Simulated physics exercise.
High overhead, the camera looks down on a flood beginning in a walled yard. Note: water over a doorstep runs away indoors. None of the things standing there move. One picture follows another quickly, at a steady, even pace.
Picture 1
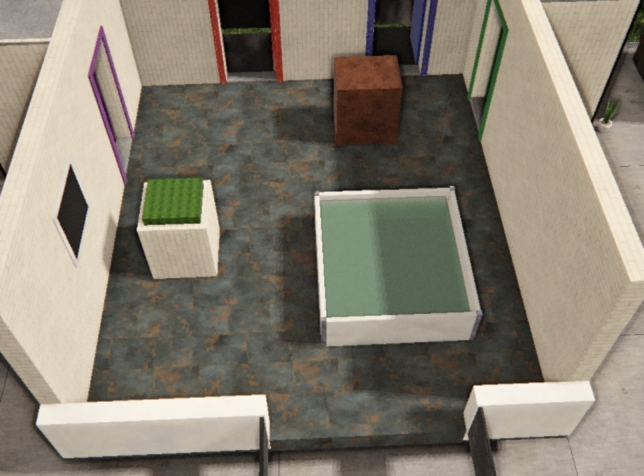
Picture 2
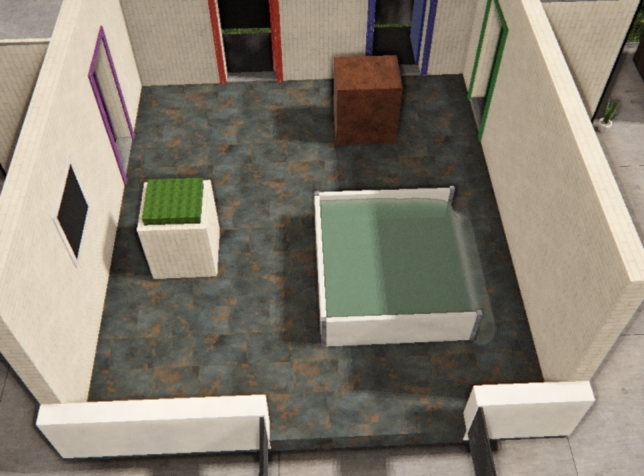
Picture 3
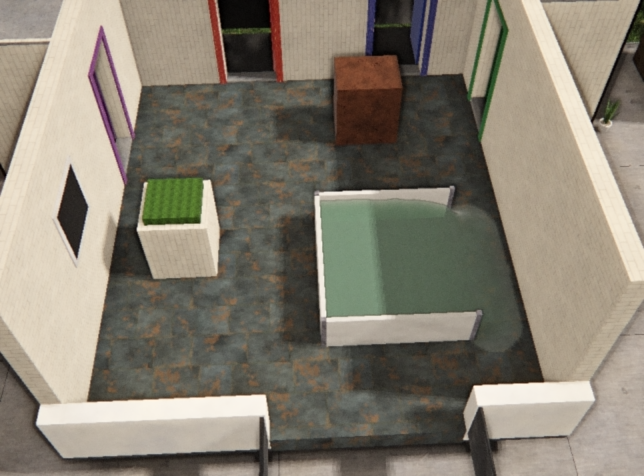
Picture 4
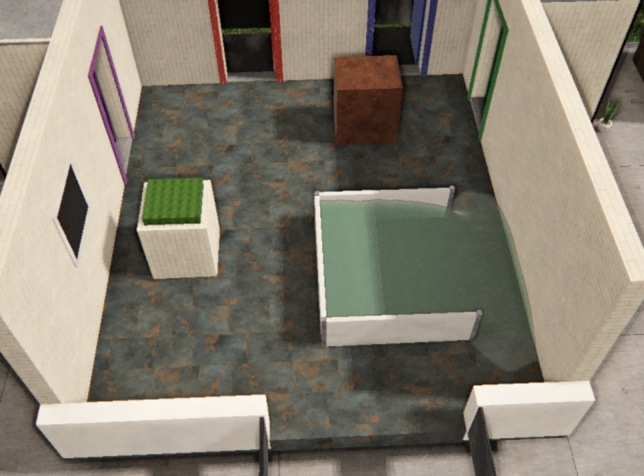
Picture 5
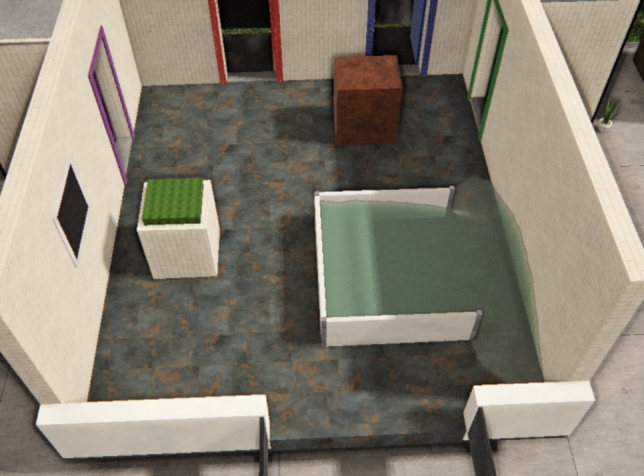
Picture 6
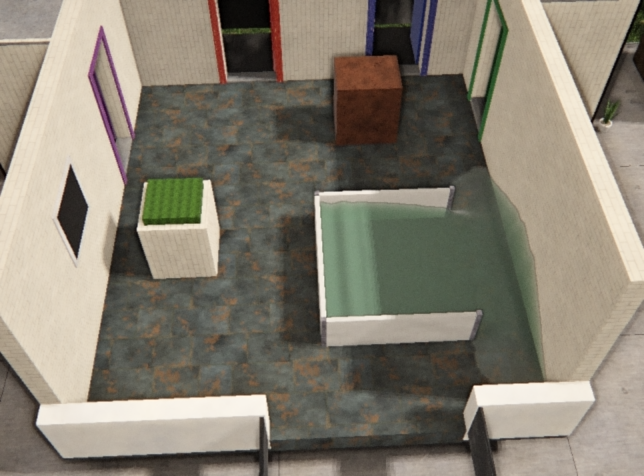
A white-walled tank of still green water lost its right side, and the water poured out through the gap, spread across the dark floor to the right-hand wall and washed along it.
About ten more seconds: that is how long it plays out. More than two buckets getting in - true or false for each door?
Blue door: True; red door: False; purple door: False; green door: False.
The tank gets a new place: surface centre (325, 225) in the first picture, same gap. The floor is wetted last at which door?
The door marked purple comes last.
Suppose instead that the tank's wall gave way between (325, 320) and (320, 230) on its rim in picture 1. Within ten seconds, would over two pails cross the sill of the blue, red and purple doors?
Against the threshold, the blue door misses it, the red door beats it and the purple door misses it.
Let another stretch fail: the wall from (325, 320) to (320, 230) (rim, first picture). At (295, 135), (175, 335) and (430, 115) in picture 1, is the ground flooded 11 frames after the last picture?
Untouched, submerged, untouched.
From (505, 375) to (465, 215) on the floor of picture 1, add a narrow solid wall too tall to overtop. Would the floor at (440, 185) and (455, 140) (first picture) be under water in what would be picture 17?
One after the other: Awash, covered.
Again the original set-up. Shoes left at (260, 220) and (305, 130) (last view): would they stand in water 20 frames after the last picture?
Going in order, I'd call them bone-dry and bone-dry.
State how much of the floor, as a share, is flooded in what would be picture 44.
About 70 percent.
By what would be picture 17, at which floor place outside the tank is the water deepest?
Deepest spot: Around (550, 408).
A moment on, water covers 15 % of the floor; the blue door not reached, the red door not reached, the purple door not reached, the green door wet at the sill, nothing in.
Next, water covers 30 % of the floor; the blue door wet at the sill, nothing in, the red door not reached, the purple door not reached, the green door wet at the sill, nothing in.
Then, water covers 45 % of the floor; the blue door over two buckets in, the red door not reached, the purple door not reached, the green door wet at the sill, nothing in.
Later, water covers 70 % of the floor; the blue door far over two buckets in, the red door wet at the sill, nothing in, the purple door not reached, the green door wet at the sill, nothing in.
In the end, water covers 90 % of the floor; the blue door far over two buckets in, the red door wet at the sill, nothing in, the purple door under two buckets in, the green door wet at the sill, nothing in.
